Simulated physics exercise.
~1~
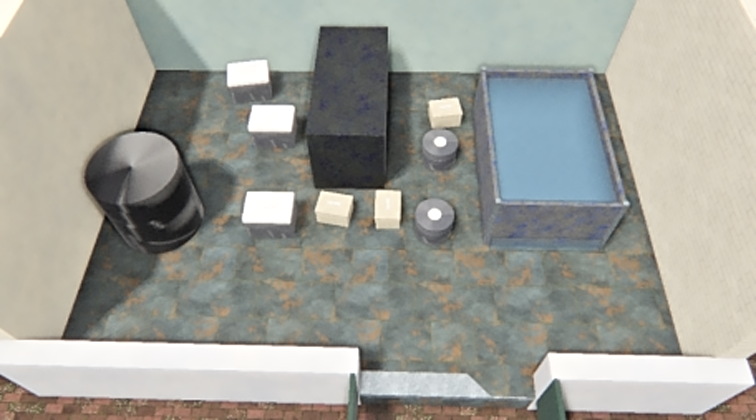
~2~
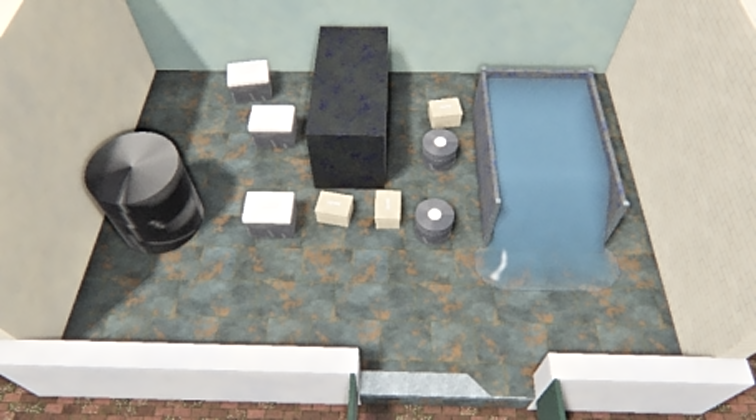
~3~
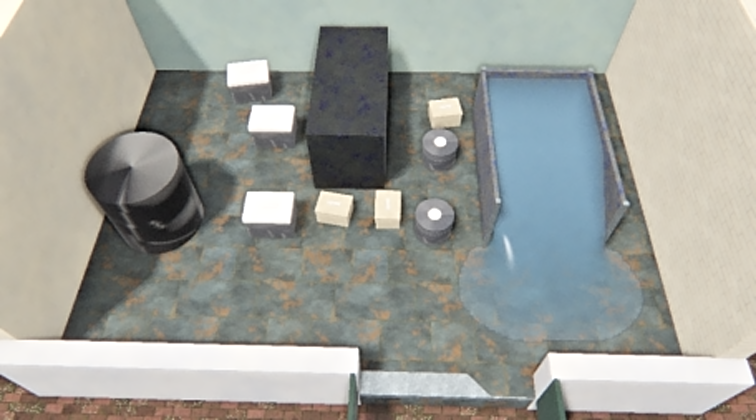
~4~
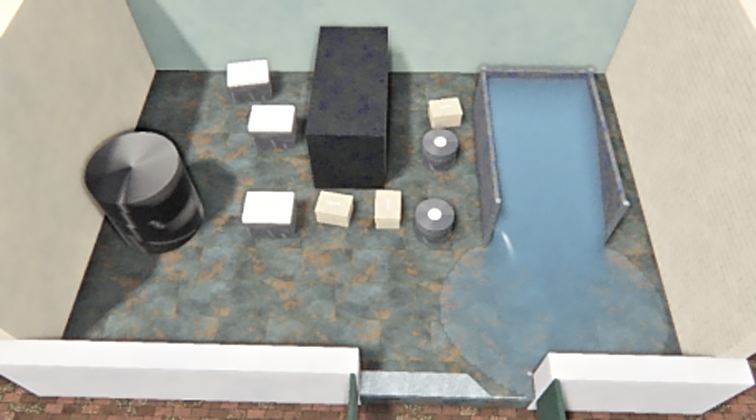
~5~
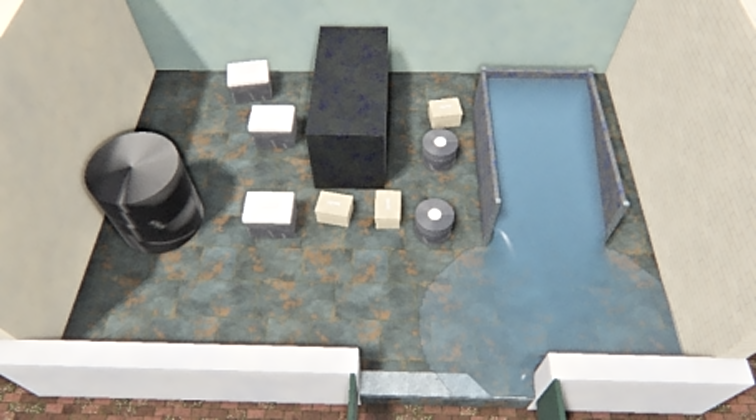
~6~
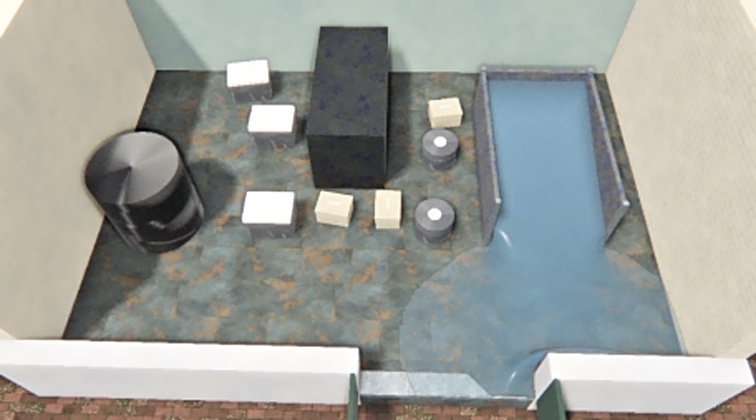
The clip opens on a walled yard seen from above, with a dark cylinder, a tall dark block, small boxes and a full water tank at right. The tank's near side gives way and water pours onto the floor, spreading in a rounded sheet to the front opening, while the objects stay still.
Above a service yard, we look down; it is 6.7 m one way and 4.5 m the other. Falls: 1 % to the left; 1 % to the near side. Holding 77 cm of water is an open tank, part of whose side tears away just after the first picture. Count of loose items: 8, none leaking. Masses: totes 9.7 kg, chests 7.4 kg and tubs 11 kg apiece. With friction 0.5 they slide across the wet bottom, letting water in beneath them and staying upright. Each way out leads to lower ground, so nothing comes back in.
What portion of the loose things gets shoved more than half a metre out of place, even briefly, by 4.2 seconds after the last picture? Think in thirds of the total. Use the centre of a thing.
It ends below a third.
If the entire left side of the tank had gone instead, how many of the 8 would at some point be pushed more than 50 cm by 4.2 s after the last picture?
Then the count would be 7.
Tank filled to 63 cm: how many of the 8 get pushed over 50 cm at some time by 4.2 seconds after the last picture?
You'd get 0 in that case.
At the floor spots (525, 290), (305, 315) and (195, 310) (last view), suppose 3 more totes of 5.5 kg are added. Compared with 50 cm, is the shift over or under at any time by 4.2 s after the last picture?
Result, in sequence: Above the mark / above the mark / above the mark.
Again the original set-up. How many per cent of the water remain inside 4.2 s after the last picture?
Around 60 per cent of the water is still in there.
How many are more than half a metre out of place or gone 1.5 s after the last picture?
Tally at that time: 0.
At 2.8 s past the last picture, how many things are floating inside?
0.
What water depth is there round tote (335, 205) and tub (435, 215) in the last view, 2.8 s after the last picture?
Depths: Near 0 cm, then near 0 cm.
Then, 0.4 s after the last picture 0 of 8 are over 50 cm from their spots; 0 afloat.
Then, 1.5 s after the last picture 0 of 8 are over 50 cm from their spots; 0 afloat.
Then, 2.8 s after the last picture 0 of 8 are over 50 cm from their spots; 0 afloat.
Then, 4.2 s after the last picture 0 of 8 are over 50 cm from their spots, and 0 have been at some point; 0 afloat.
